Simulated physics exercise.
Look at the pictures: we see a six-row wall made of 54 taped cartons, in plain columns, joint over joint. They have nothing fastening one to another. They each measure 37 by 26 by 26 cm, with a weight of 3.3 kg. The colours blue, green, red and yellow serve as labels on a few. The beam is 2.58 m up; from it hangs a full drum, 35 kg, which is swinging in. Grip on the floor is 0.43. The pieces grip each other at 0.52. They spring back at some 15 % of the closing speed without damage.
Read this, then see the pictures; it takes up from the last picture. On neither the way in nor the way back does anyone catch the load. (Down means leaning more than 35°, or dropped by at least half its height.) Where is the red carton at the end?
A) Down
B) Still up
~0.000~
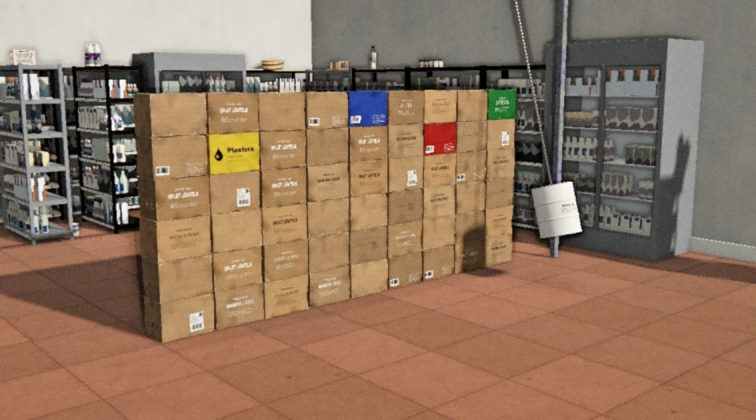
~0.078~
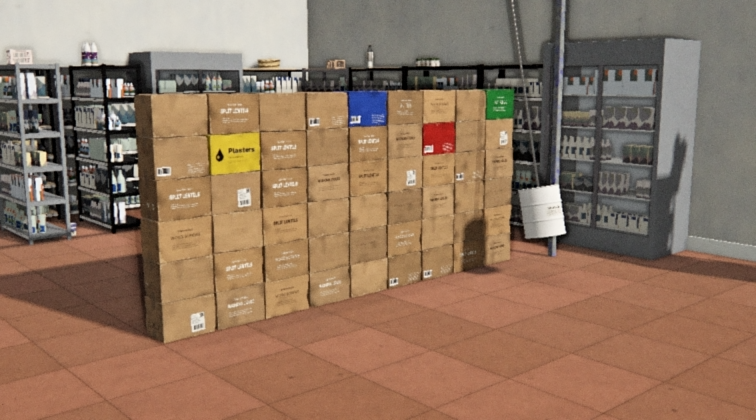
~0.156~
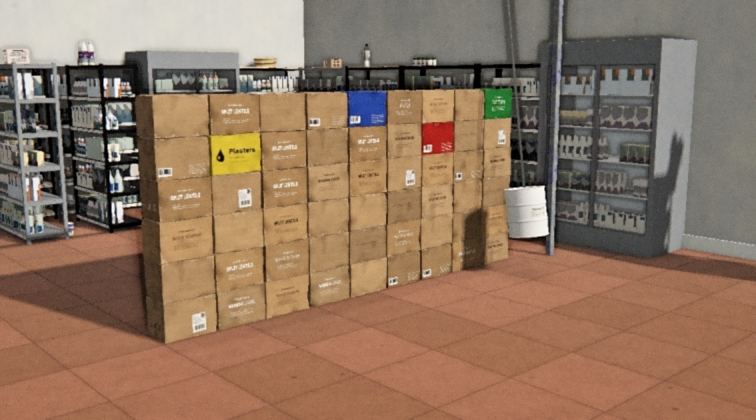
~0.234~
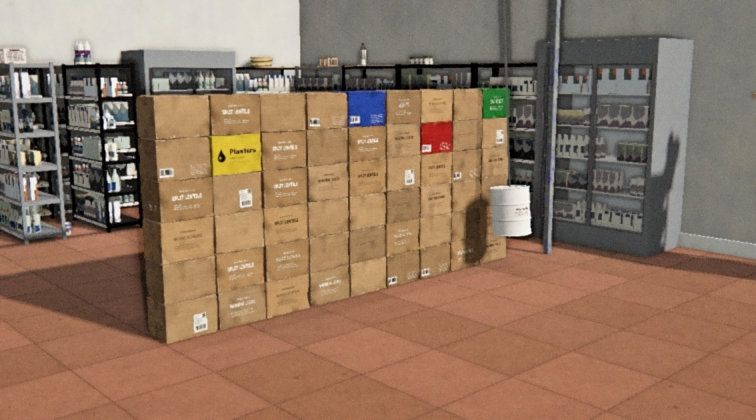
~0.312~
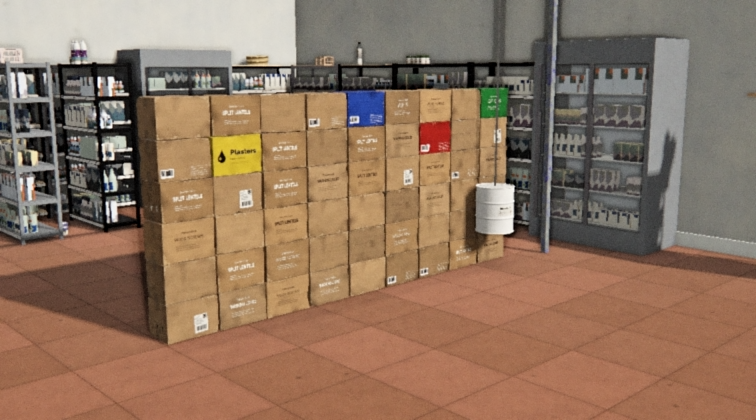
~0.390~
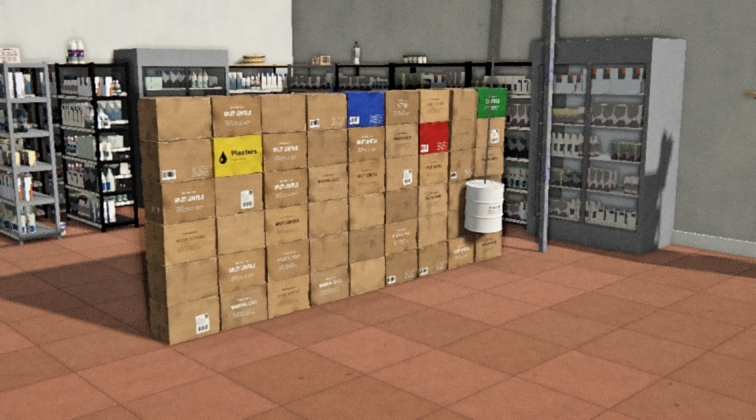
Option B: Still up.
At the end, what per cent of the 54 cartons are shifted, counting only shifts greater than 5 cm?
20 % shifted.
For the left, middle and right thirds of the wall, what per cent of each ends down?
Per cent - left 0, middle 0, right 60.
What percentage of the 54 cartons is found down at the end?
I'd put it at roughly 20 per cent of them.
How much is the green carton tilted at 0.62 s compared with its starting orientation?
Near 0 degrees from where it started.
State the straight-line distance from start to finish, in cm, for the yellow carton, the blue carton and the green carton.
Shift in cm - yellow: 0; blue: 0; green: 230.
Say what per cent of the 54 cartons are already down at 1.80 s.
It's 20 percent at that point.
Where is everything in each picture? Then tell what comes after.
In the first frame (each place is the centre of the face we see best; the camera moves round a little), drum (563, 209) line 16° before plumb; red carton (441, 139); blue carton (369, 109); green carton (502, 105); all as stacked.
The second frame shows drum (548, 211) line 12° before plumb; red carton (440, 139).
The third frame shows drum (533, 212) line 8° before plumb; red carton (439, 138).
The fourth frame shows drum (516, 212) line 4° before plumb; red carton (437, 138).
The fifth frame shows drum (500, 211) line plumb; red carton (436, 138).
The sixth frame shows drum (489, 210) line 3° past plumb; red carton (435, 138); green carton (493, 103); blue carton (367, 110); 6 have shifted.
By 0.62 s, line 8° past plumb; none of the 54 cartons down, 12 disturbed; red carton unmoved; green carton moved 11 cm.
By 1.14 s, line 6° past plumb; none of the 54 cartons down, 12 disturbed; red carton unmoved; green carton tilted 21°.
By 1.46 s, line plumb; 10 of the 54 cartons down; red carton unmoved; green carton tilted 57°, 60 cm lower.
By 1.80 s, line 6° before plumb; 10 of the 54 cartons down; red carton unmoved; green carton on its side.
When it is over (2.6 s), line 6° before plumb; 10 of the 54 cartons down; red carton unmoved; green carton on its side; blue carton unmoved. In pixels of the last frame, middles, red carton near (421, 137), green carton near (345, 209).
